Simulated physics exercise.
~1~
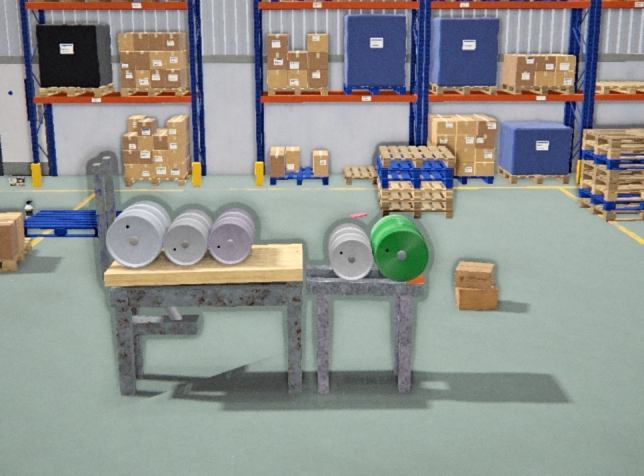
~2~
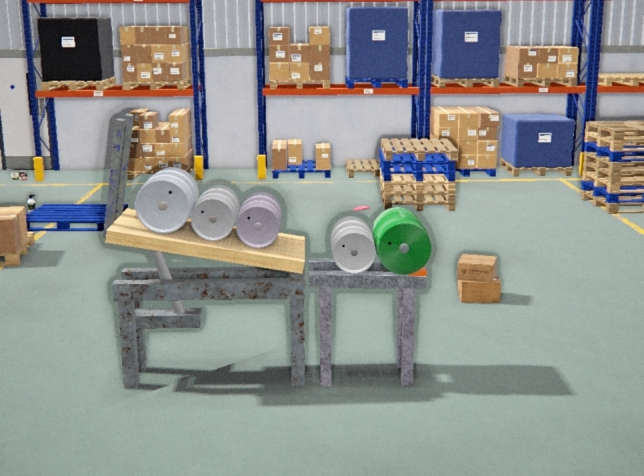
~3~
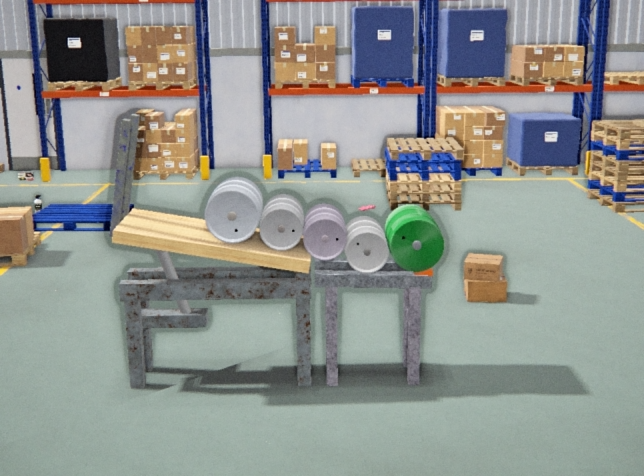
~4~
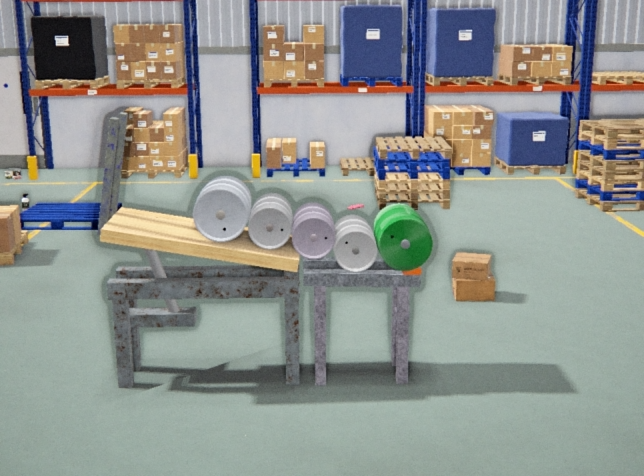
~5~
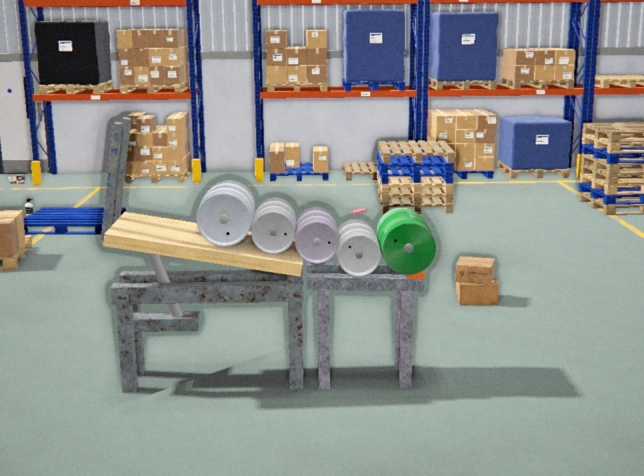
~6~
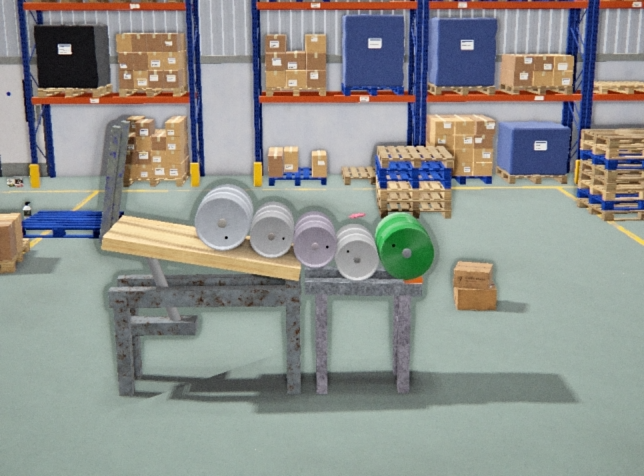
In a warehouse with blue and orange shelving stacked with boxes, a slightly swaying camera looks from the side at two worn metal stands on a pale green floor. Three grey kegs lie end-on upon a wooden deck at left, while another grey keg and a green one rest on the lower rack at right. The deck's left end lifts, tilting it down to the right. The three kegs roll down towards the rack and close up against the others. The green keg shifts slightly right, turning a little. Finally all five sit still in a touching row, the green one still on the rack at its right end.
